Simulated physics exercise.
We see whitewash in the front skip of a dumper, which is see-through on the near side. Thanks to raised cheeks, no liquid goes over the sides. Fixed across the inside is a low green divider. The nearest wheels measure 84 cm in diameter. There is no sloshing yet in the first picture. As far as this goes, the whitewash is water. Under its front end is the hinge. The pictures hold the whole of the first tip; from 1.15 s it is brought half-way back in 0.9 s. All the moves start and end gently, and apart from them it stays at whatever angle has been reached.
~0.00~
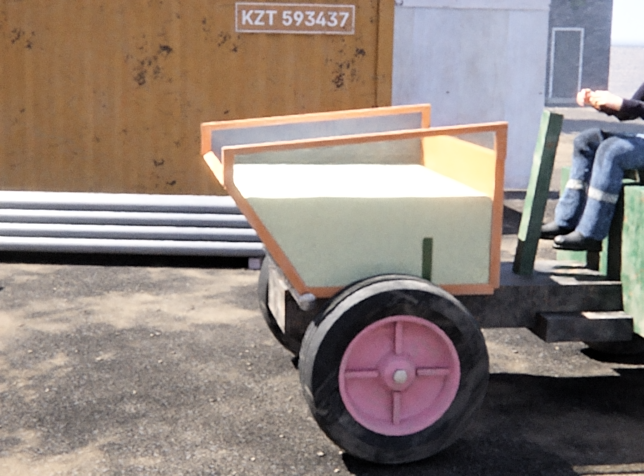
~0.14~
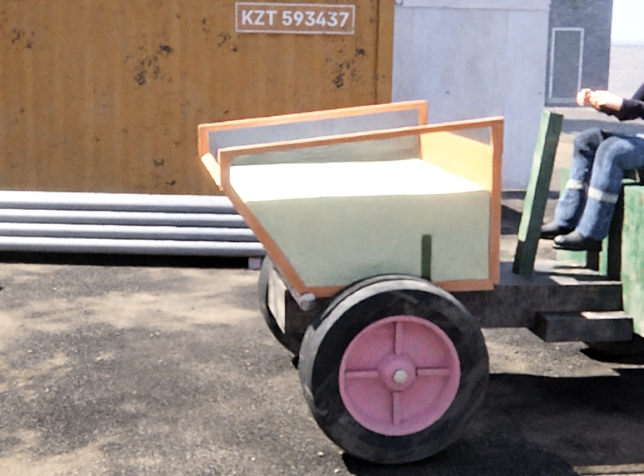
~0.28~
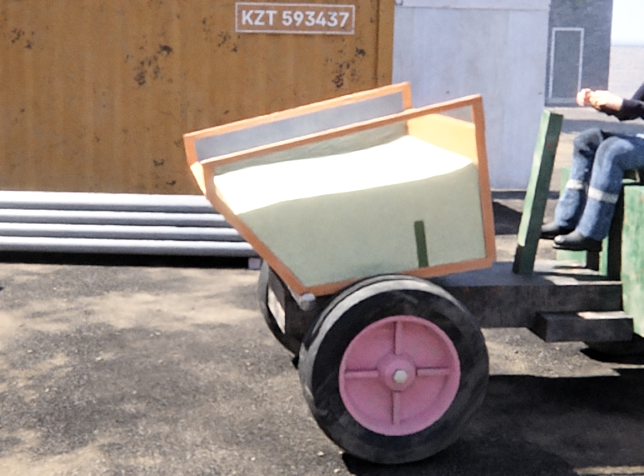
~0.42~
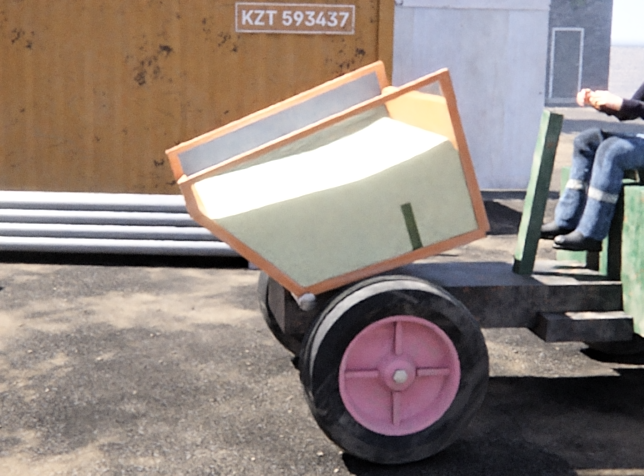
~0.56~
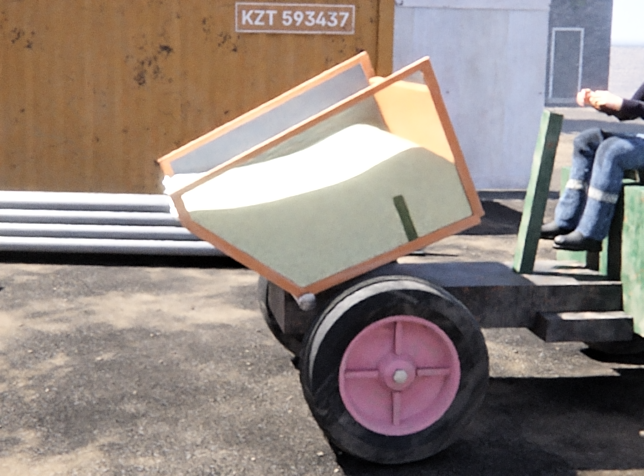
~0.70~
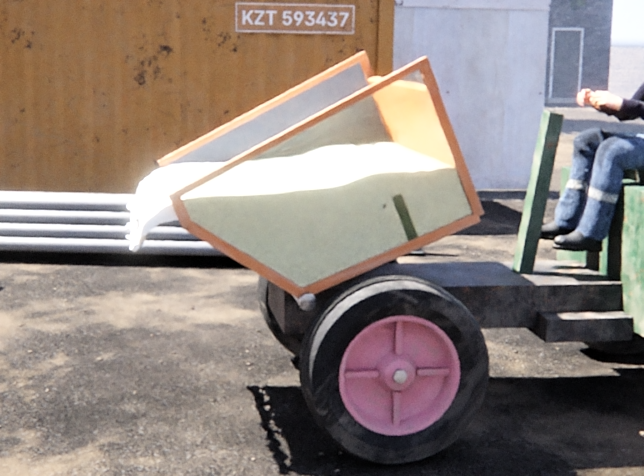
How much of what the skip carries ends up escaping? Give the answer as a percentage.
38 %.
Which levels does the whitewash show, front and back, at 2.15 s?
Roughly 32 cm in front and 16 cm behind.
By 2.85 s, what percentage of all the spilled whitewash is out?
Some 100 per cent by then.
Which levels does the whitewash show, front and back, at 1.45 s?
Around 38 cm toward the front, with 16 cm behind.
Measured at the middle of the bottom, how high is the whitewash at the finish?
Close to 26 cm once things settle.
After 1.45 s the skip is at 21° forwards, the surface stands 38 cm on the front, 15 cm on the back; the loss stands at 34 per cent, over the front.
After 2.15 s the skip is at 12° forwards, the surface stands 32 cm on the front, 17 cm on the back; the loss stands at 37 per cent, over the front.
After 2.85 s the skip is at 12° forwards, the surface stands 30 cm on the front, 19 cm on the back; the loss stands at 38 per cent, over the front.
After 4.93 s the loss stands at 38 per cent, over the front, 195 of 515 litres.
